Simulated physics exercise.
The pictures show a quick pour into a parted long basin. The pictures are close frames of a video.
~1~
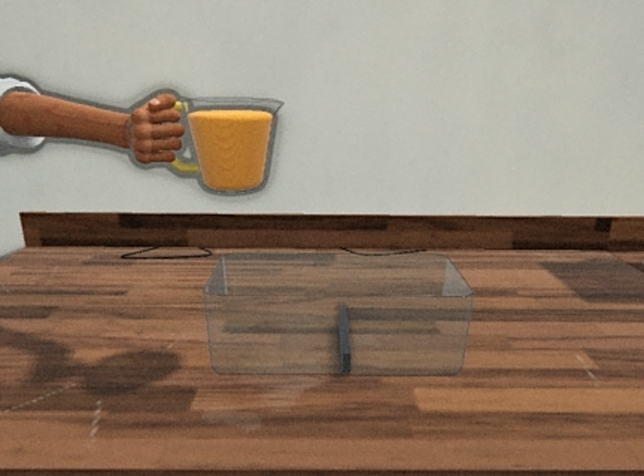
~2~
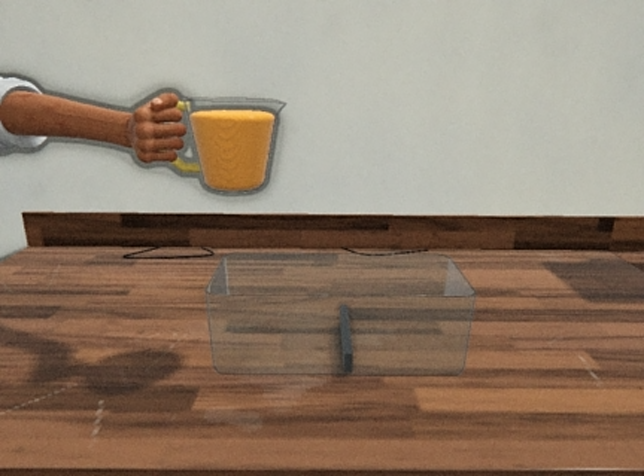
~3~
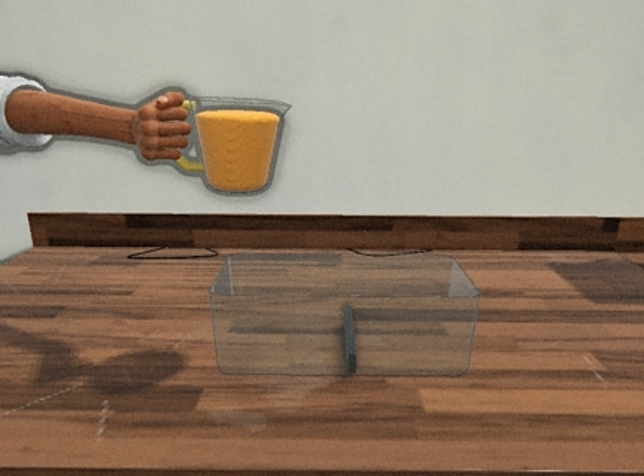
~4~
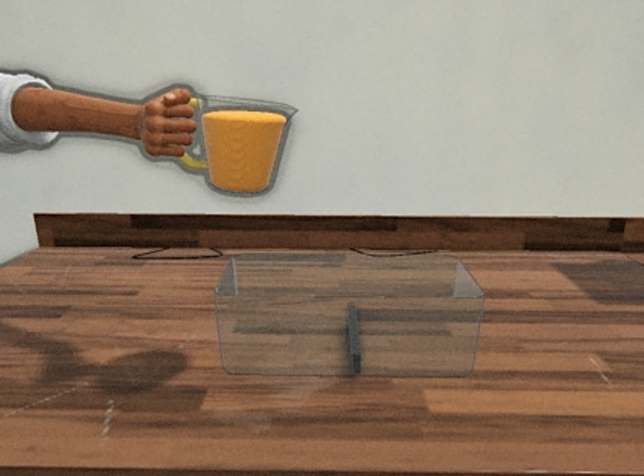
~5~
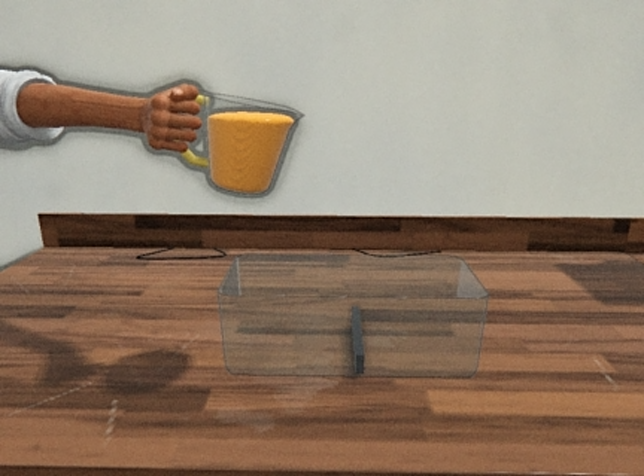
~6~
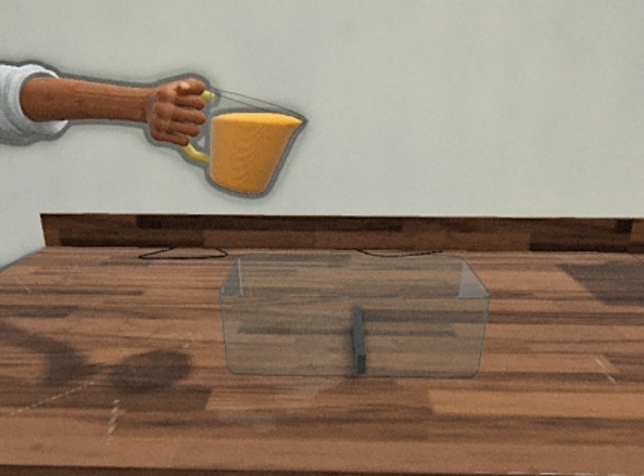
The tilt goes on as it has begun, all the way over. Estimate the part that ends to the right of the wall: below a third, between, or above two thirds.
In the end from a third to two thirds is right of the wall.
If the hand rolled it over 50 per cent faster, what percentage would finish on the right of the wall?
It comes to 35 per cent or so.
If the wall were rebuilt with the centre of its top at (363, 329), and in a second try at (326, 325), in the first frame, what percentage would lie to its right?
The first gives 15 %, the second 75 %.
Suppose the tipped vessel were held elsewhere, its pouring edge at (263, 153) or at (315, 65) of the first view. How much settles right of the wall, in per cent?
In turn 10 and 80 in a hundred.
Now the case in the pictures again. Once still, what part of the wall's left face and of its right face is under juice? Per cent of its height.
The left part 40 per cent, the right part 40.
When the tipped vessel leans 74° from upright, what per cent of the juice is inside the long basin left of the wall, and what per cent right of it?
Some 0 per cent left and 10 right.
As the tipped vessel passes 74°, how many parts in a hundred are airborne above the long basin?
About 25 per cent.
A moment on, the tilt is 74° and 63 per cent is still to pour, 2 is left of the wall and 8 right of it.
Next, the tilt is 108° and 7 per cent is still to pour, 30 is left of the wall and 47 right of it.
Then the tilt is 114° and 0 per cent is still to pour, 48 is left of the wall and 50 right of it.
Later the tilt is 114° and 0 per cent is still to pour, 48 is left of the wall and 51 right of it.
Finally, 48 per cent lies left of the wall, 51 right of it and 1 outside.
